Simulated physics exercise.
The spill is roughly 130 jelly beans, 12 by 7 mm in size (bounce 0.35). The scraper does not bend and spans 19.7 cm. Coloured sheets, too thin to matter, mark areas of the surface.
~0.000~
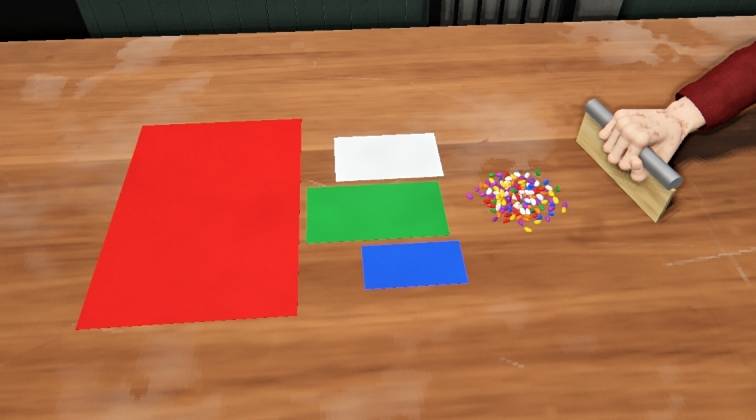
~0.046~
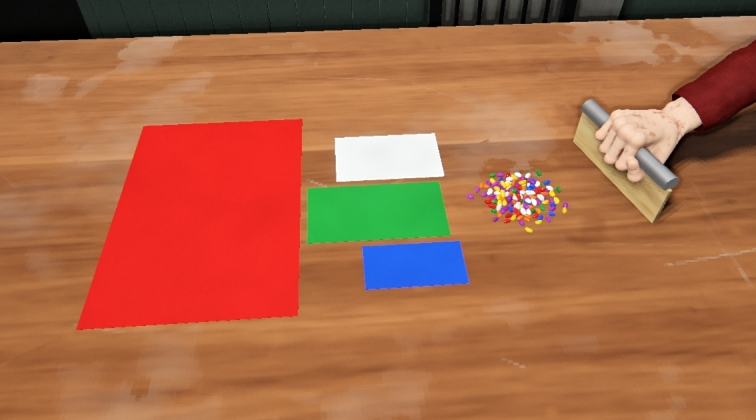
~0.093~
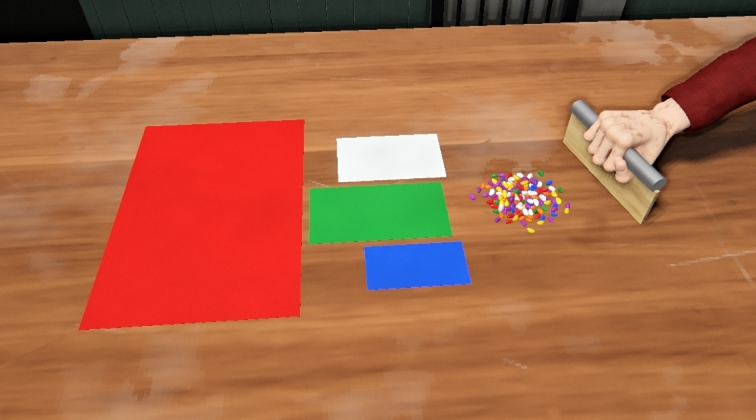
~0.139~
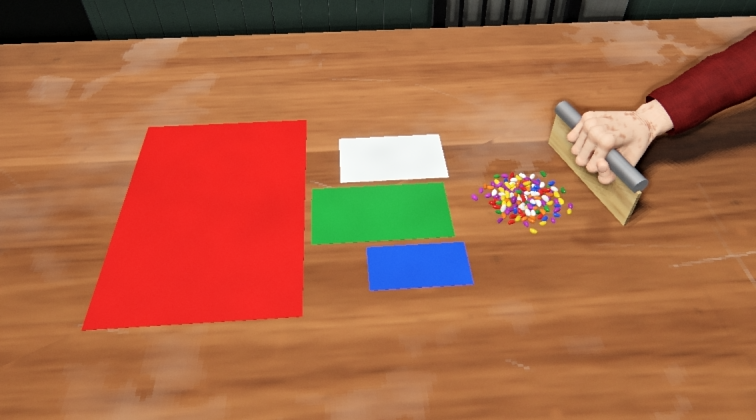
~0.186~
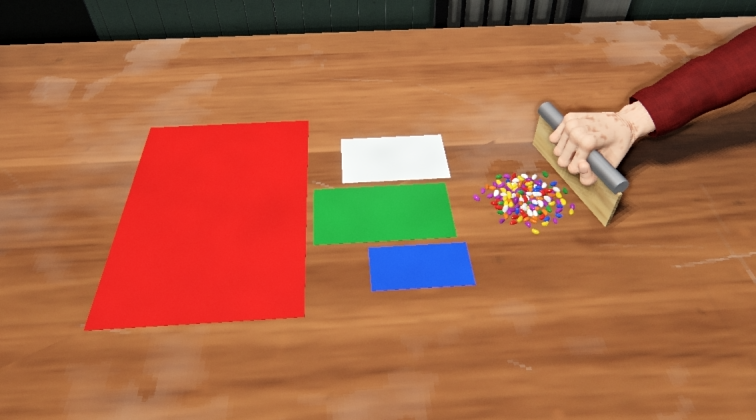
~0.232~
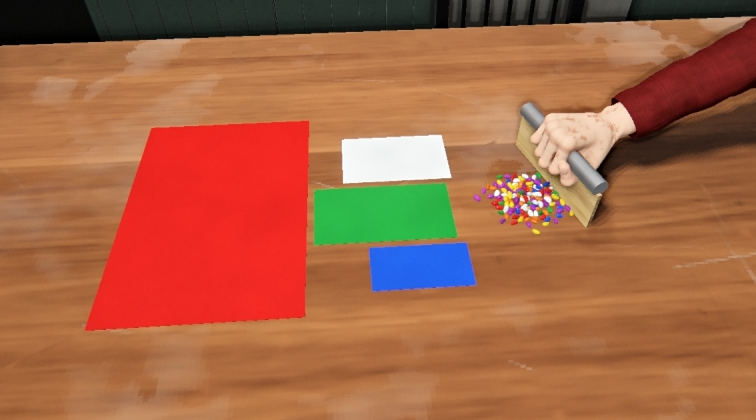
A hand sliding a scraper leftward across a wooden table to the edge of scattered colourful jelly beans beside four coloured sheets.
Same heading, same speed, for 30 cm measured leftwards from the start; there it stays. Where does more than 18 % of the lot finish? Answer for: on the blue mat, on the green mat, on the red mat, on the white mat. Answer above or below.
Blue mat: Below, green mat: Above, red mat: Below, white mat: Below.
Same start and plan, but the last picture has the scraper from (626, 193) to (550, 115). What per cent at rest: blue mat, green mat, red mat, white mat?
Blue mat 0, green mat 45, red mat 5, white mat 10.
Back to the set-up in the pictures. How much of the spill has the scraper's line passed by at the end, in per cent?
Some 10 per cent.
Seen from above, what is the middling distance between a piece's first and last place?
Some 18 cm.
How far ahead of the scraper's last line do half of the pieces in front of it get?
Roughly 5 cm.
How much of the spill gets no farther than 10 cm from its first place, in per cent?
Roughly 10 per cent.
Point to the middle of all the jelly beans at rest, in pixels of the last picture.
Around (413, 220).
Then, at 0.42 s, scraper 23 cm from its start, spill 14 cm wide; green mat 5 %, off the mats 95 %.
Then, at 0.61 s, scraper 30 cm from its start, spill 16 cm wide; blue mat 10 %, green mat 60 %, white mat 5 %, off the mats 20 %.
Then, at 0.77 s, scraper 30 cm from its start, spill 18 cm wide; blue mat 10 %, green mat 60 %, white mat 5 %, off the mats 25 %.
In the end, at 2.6 s, blue mat 10 %, green mat 55 %, white mat 0 %, red mat 5 %, off the mats 30 %.
